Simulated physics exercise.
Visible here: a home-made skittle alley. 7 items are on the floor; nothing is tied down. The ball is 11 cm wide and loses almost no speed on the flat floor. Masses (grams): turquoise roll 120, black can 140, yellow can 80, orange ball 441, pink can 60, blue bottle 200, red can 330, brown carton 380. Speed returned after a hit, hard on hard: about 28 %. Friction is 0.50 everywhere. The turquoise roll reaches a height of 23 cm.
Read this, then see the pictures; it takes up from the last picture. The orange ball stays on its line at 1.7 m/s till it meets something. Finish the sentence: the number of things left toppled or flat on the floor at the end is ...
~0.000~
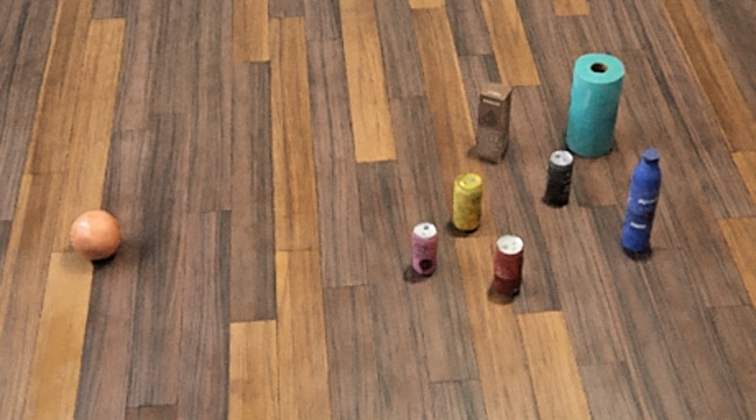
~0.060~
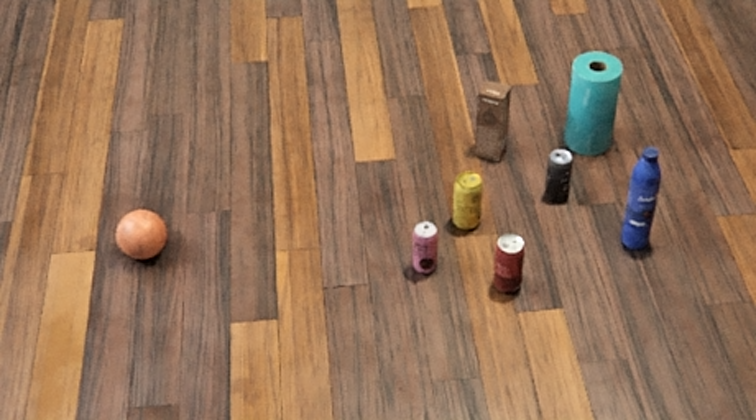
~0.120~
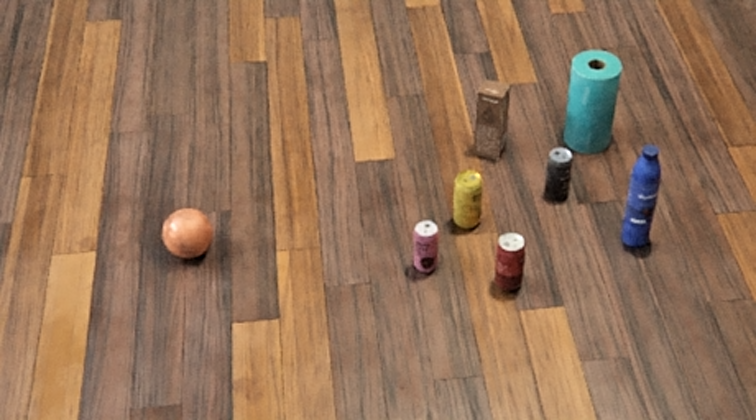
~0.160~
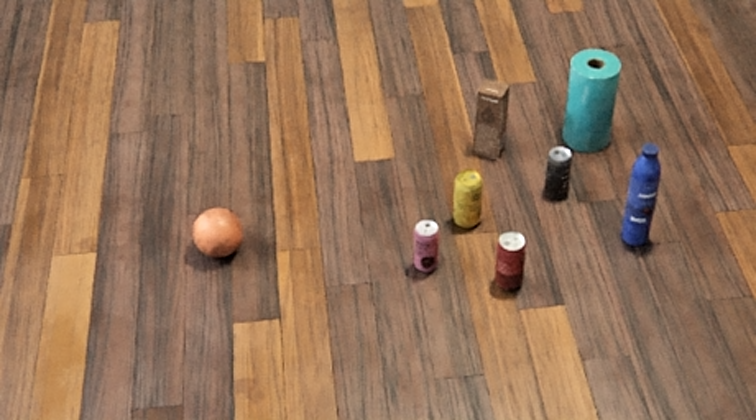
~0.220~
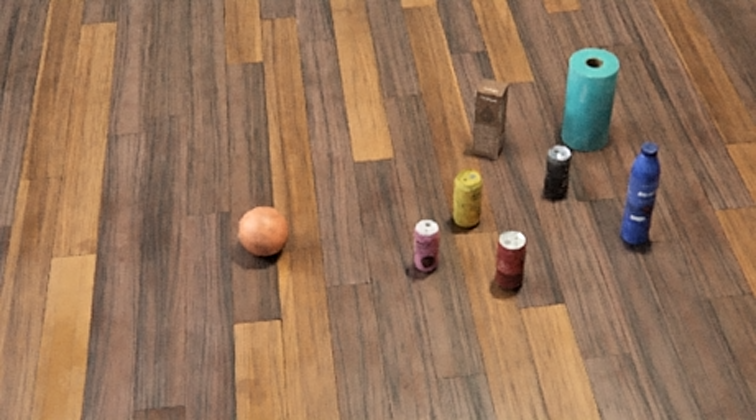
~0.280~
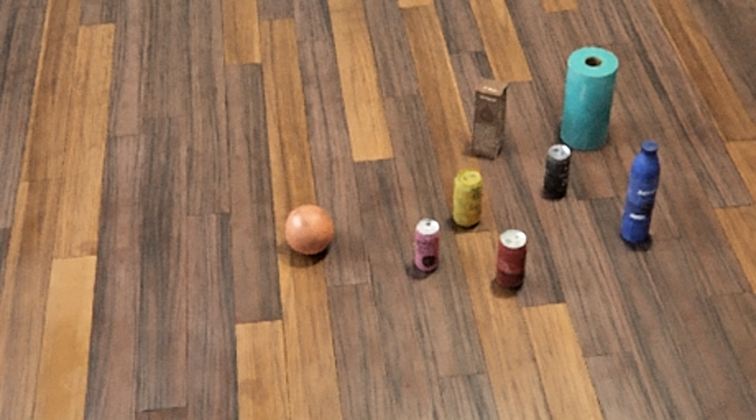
... at least three.
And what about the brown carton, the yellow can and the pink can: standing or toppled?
Outcome noted - the brown carton survives without falling, the yellow can ends up fallen, the pink can ends up fallen.
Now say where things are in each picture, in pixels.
Ball has run 0 cm; orange ball (97, 235); turquoise roll (594, 106); black can (559, 178), in the first picture.
Ball has run 10 cm; orange ball (142, 235); blue bottle (643, 198), in the second picture.
Ball has run 21 cm; orange ball (188, 233); brown carton (492, 120), in the third picture.
Ball has run 28 cm; orange ball (218, 233); pink can (426, 247), in the fourth picture.
Ball has run 38 cm; orange ball (264, 231); red can (511, 261), in the fifth picture.
Ball has run 49 cm; orange ball (309, 230); turquoise roll (588, 100); black can (557, 172), in the sixth picture.
Around 0.68 s, ball has run 109 cm; orange ball near (571, 221); yellow can on its side; pink can on its side.
Around 1.48 s, ball has run 161 cm; blue bottle on its side; yellow can on its side; pink can on its side.
Finally (2.8 s), on their side or leaning hard on the floor, yellow can, pink can and blue bottle; the other 4 still in place (within 8 cm). Final places as that camera would see them, turquoise roll near (588, 100), black can near (557, 172).
